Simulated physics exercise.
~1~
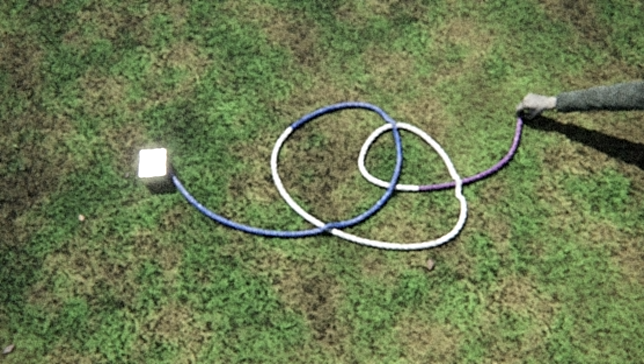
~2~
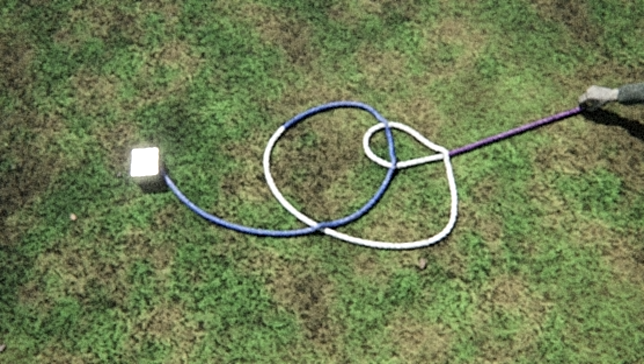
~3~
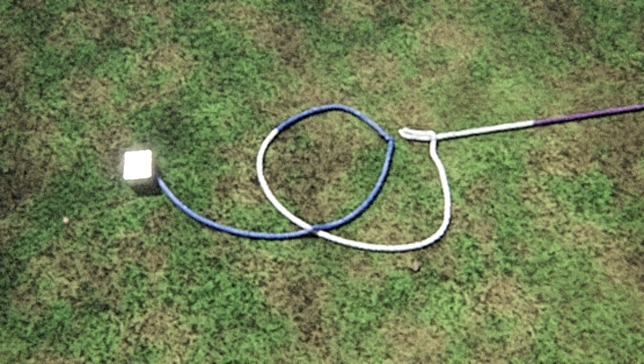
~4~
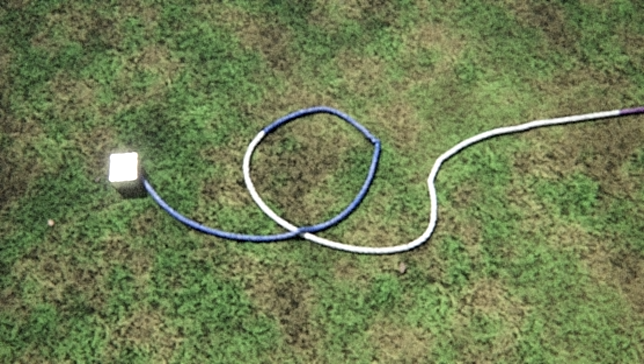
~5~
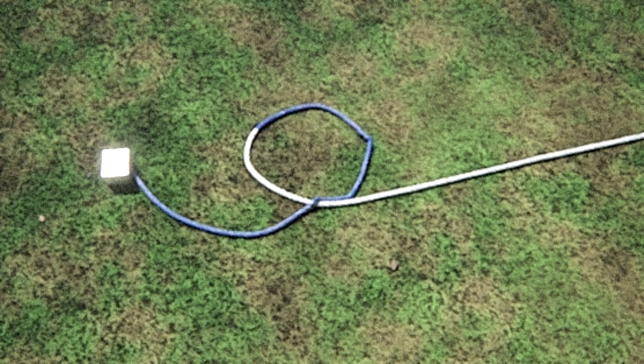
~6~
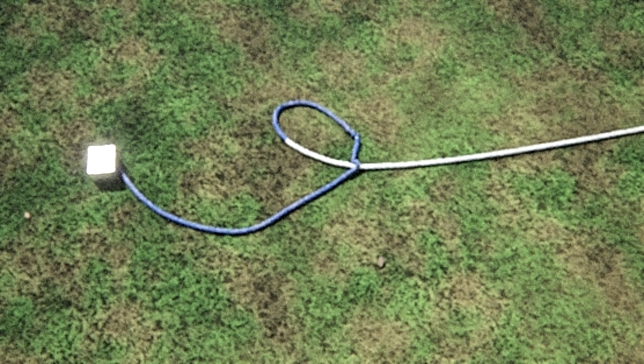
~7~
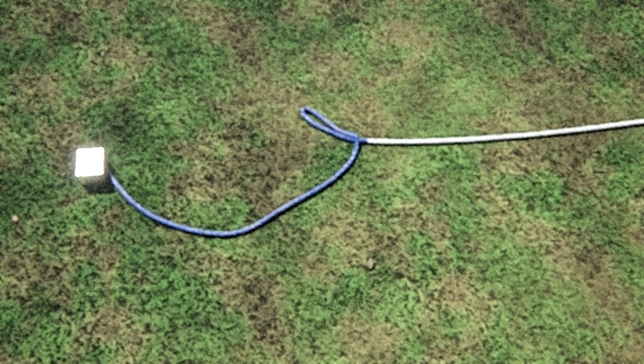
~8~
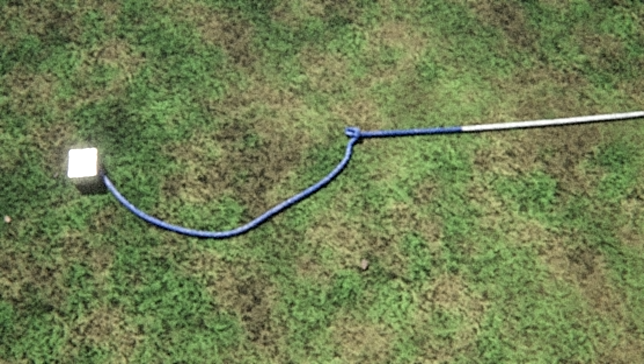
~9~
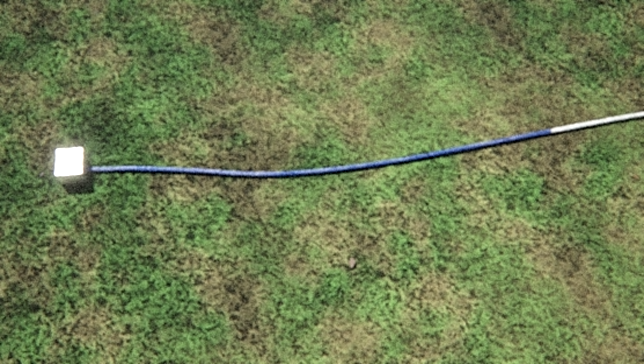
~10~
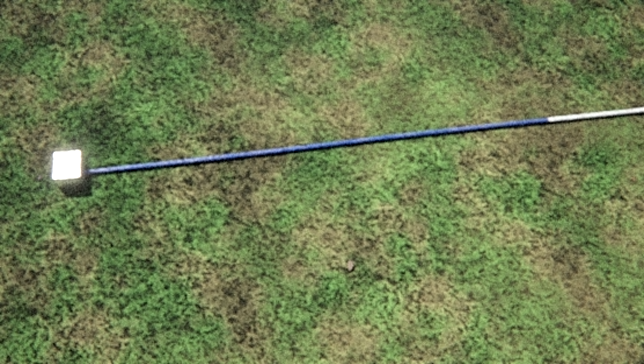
A looped rope is pulled right by a hand until its loops open and it straightens.
